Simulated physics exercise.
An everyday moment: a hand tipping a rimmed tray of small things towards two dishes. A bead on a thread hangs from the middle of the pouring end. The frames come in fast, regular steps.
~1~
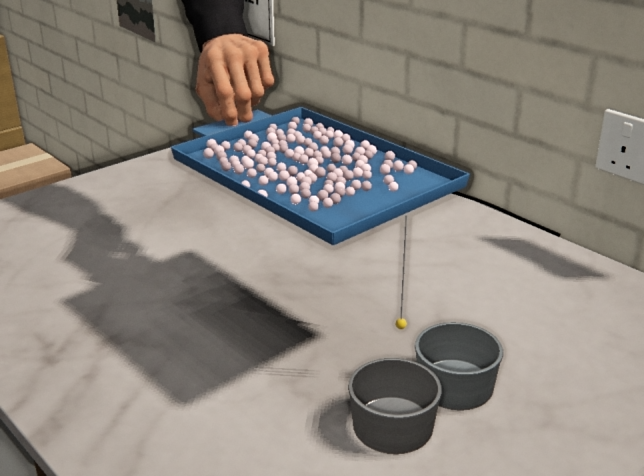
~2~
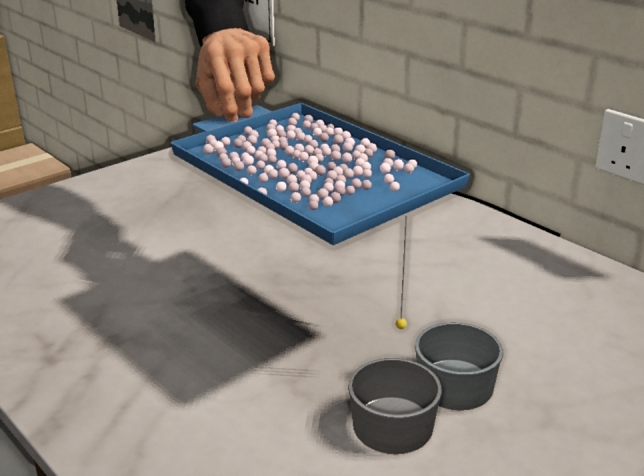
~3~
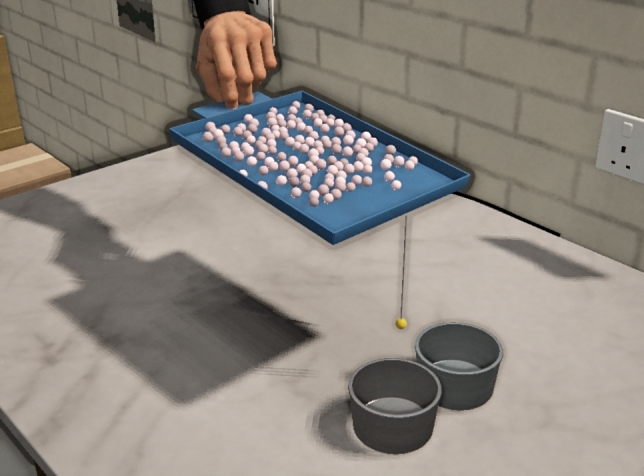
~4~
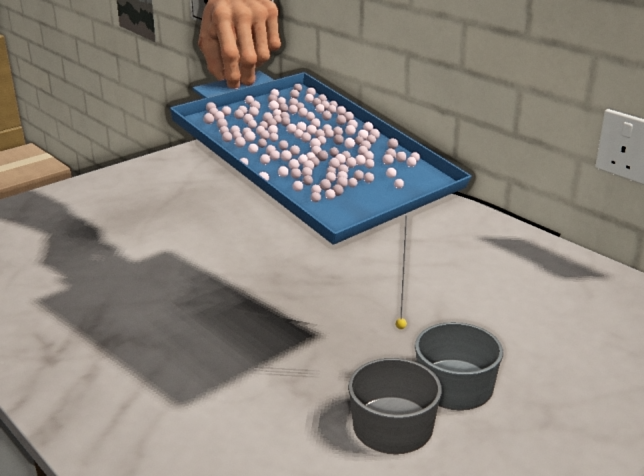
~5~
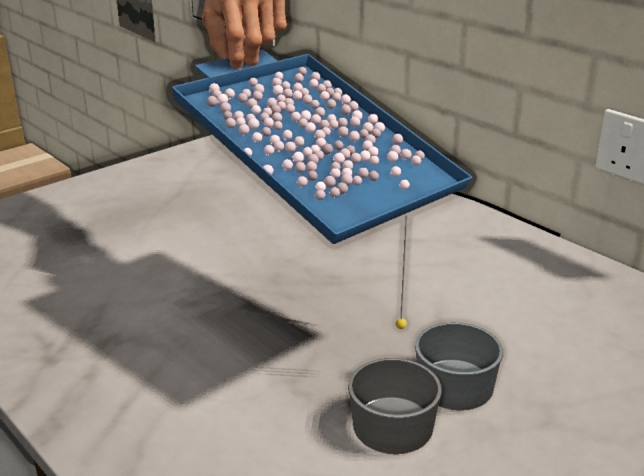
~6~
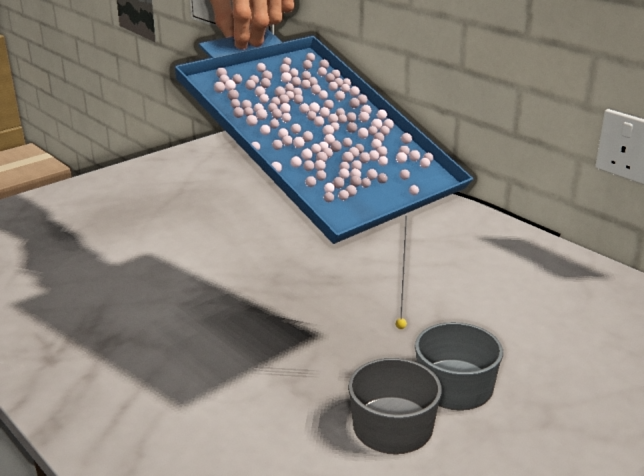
A hand raises the back of a blue rimmed tray of small pale pink balls, tilting it increasingly steeply above two dark dishes, and the balls begin shifting down the tray while a yellow bead hangs still on its thread.
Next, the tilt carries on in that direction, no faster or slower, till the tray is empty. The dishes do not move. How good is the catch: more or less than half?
Caught overall: More than half.
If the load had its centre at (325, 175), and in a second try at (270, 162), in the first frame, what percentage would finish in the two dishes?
In turn 70 and 60 in a hundred.
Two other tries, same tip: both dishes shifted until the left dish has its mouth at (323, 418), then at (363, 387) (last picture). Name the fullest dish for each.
One: Right. Two: Right.
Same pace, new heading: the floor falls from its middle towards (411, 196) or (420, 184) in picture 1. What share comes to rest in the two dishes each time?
Near 30 % and 10 %.
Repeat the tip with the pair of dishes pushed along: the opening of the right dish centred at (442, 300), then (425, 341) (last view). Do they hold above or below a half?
In turn: Less than half; not half.
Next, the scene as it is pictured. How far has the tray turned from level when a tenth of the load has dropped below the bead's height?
Roughly 65°.
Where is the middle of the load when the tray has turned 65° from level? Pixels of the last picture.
Near (417, 203).
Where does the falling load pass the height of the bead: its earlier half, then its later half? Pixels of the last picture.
At about (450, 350), then at (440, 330).
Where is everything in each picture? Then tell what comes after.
The first picture shows corners of the pouring end (333, 231) and (466, 174), level; middle of the load (304, 159), sugar pearls; left dish (427, 425); right dish (490, 382); bead on its thread (401, 324).
The second picture shows corners of the pouring end (333, 231) and (467, 174), level; middle of the load (304, 157).
The third picture shows corners of the pouring end (334, 231) and (467, 175), tipped barely, level across its low end; middle of the load (304, 149).
The fourth picture shows corners of the pouring end (335, 231) and (468, 175), tipped a little, level across its low end; middle of the load (306, 138).
The fifth picture shows corners of the pouring end (336, 232) and (469, 177), tipped clearly, level across its low end; middle of the load (310, 128), about a tenth on the move.
The sixth picture shows corners of the pouring end (338, 232) and (470, 178), tipped clearly, level across its low end; middle of the load (319, 121), every one on the move; left dish (427, 425); right dish (490, 382).
Just after the last frame, tray tipped steeply; roughly two thirds on the tray; just a few in the left dish; just a few in the right dish; just a few outside both; roughly a third in the air.
A moment on, tray tipped past a quarter turn; roughly a quarter on the tray; about a tenth in the left dish; roughly a quarter in the right dish; roughly a quarter outside both; roughly a quarter in the air.
Further on, tray tipped past a quarter turn; roughly a quarter in the left dish; roughly half in the right dish; roughly a quarter outside both.
When it is over, tray tipped past a quarter turn; roughly a quarter in the left dish; roughly half in the right dish; roughly a quarter outside both.
